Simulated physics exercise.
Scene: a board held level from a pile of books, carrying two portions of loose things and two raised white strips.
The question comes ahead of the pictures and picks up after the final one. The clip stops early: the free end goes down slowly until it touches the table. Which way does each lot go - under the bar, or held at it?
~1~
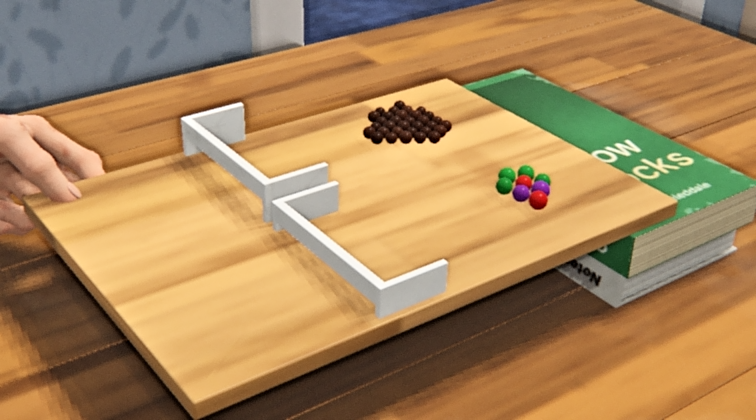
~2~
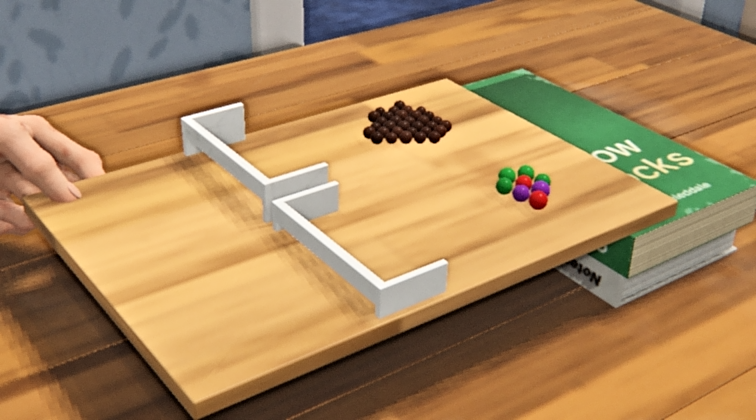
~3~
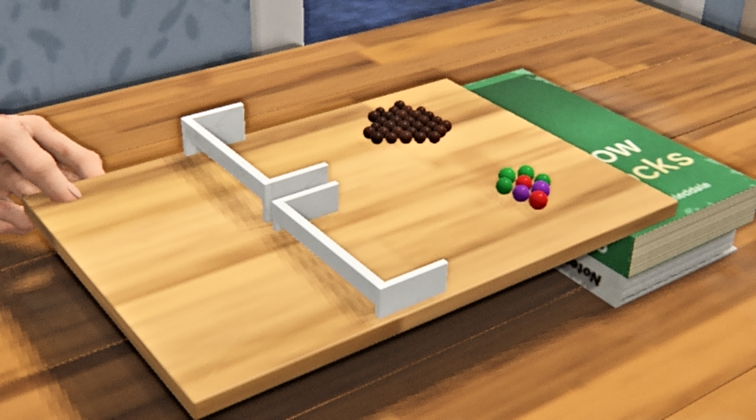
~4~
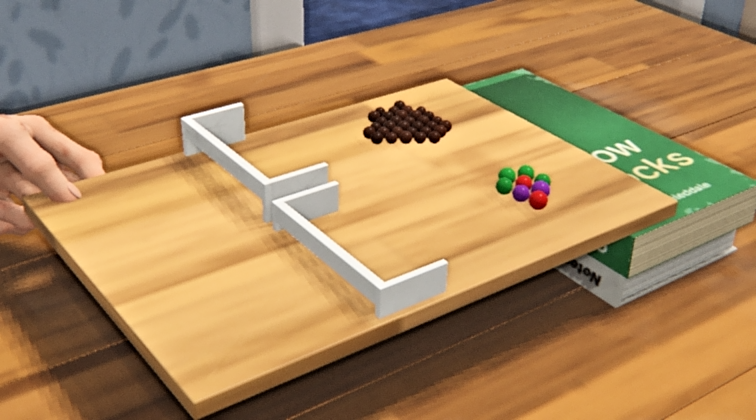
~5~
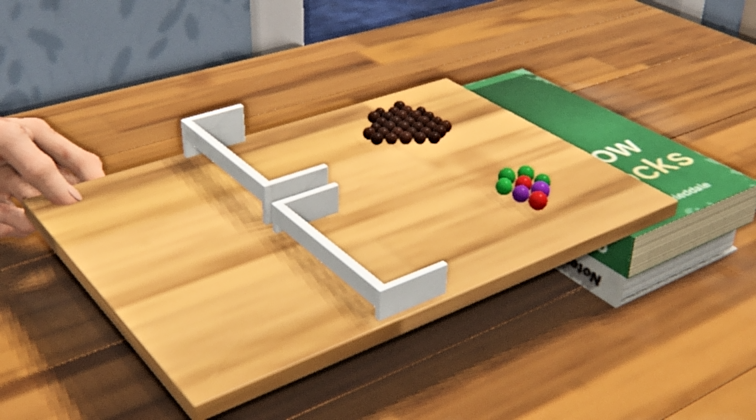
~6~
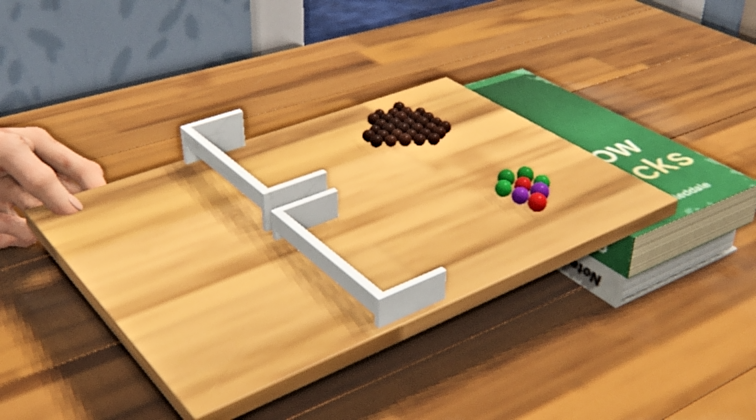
My prediction: The front lot is going to end up halted; the back lot is going to end up beyond it.
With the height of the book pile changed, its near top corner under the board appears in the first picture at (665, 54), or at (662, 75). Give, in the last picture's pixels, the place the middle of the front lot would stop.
(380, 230) and (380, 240).
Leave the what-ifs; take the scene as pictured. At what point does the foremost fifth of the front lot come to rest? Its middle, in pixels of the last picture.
It stops around (343, 312) in the final picture.
Then, 0.26 s later than the last frame, board sloping at 8°; front lot where it was; back lot where it was.
Then, 0.55 s later than the last frame, board resting at 11°; front lot on its way down; back lot on its way down.
Then, 0.88 s later than the last frame, board resting at 11°; front lot has reached its gate; back lot every one past its gate.
When it is over, board resting at 11°; front lot gathered behind its gate; back lot every one past its gate.
